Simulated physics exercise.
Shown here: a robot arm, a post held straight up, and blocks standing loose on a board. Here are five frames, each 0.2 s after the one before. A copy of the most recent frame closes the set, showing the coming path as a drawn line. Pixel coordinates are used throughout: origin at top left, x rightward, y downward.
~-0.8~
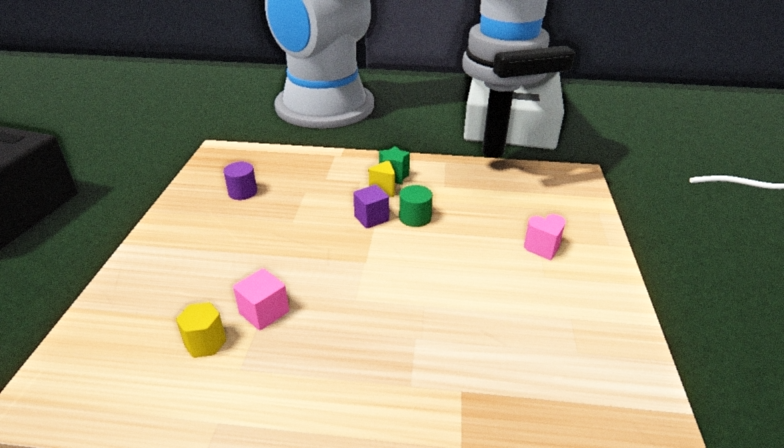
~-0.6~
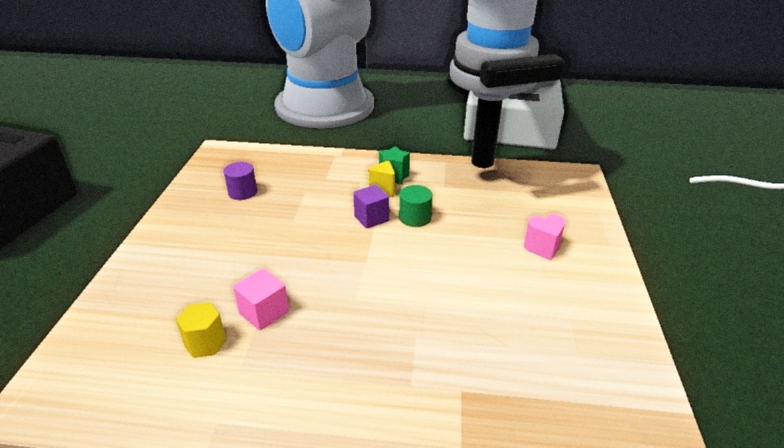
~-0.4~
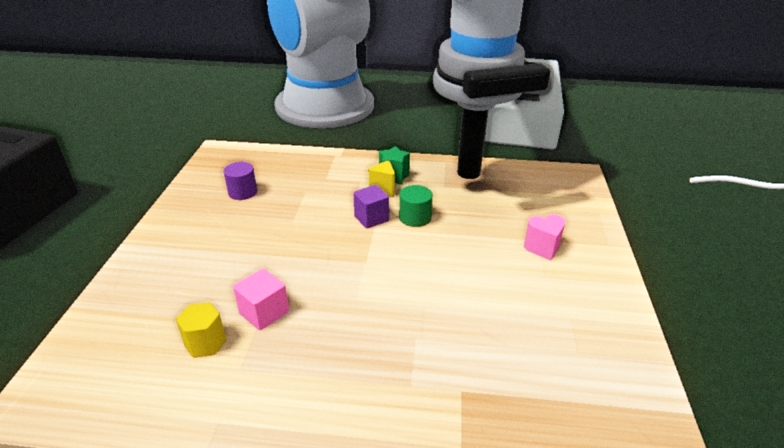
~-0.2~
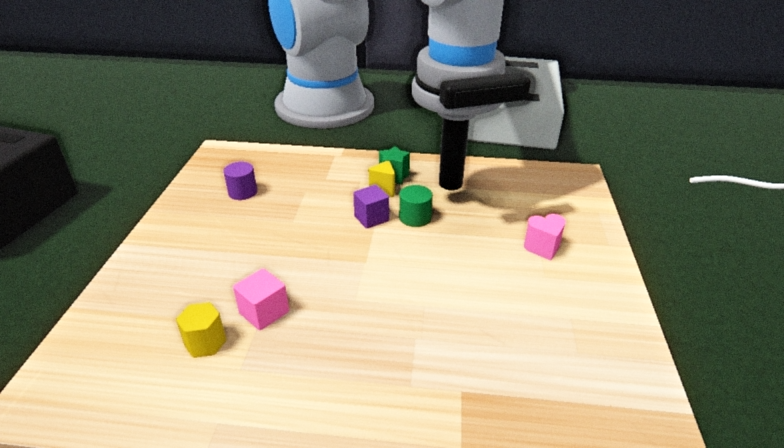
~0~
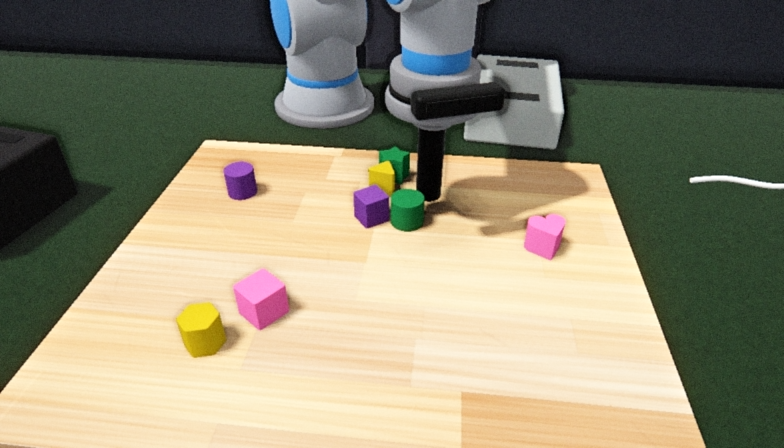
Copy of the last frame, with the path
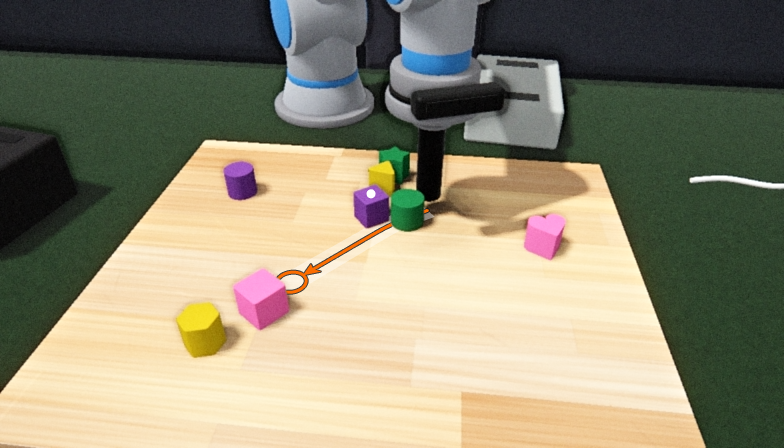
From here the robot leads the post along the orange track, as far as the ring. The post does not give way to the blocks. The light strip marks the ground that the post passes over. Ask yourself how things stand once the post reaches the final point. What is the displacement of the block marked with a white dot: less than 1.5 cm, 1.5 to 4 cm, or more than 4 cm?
Its displacement is between 1.5 and 4 cm.
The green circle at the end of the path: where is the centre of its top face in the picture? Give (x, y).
I'd place it at (342, 254), taking the centre of its top.
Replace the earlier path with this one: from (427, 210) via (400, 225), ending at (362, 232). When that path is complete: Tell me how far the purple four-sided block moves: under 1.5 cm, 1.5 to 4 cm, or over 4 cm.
The displacement of the purple four-sided block is 1.5-4 cm.
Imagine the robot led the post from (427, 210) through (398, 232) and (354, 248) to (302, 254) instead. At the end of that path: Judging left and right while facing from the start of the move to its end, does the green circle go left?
My answer is yes.
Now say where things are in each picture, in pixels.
In the first frame, post tip (493, 153); block tops, pink four-sided block (259, 285); purple four-sided block (371, 194); yellow triangle (383, 167); green circle (416, 193).
In the second frame, post (482, 163); blocks unchanged.
In the third frame, post (469, 174); blocks unchanged.
In the fourth frame, post (451, 184); blocks unchanged.
In the fifth frame, post (428, 195); pink four-sided block (259, 285); purple four-sided block (371, 194); yellow triangle (383, 167); green circle (408, 197).
Path on the board, from (427, 210) over (362, 241) to (291, 282); the dot is on the purple four-sided block.
On the path given first. One third of the way, post (383, 213); purple four-sided block (358, 197), turned 65° clockwise; green circle (370, 221).
Two thirds of the way, post (338, 238); purple four-sided block (355, 198), turned 75° clockwise; green circle (347, 248).
At the end, post (289, 266); pink four-sided block in place; purple four-sided block (355, 198), turned 75° clockwise; yellow triangle in place; green circle (342, 254).
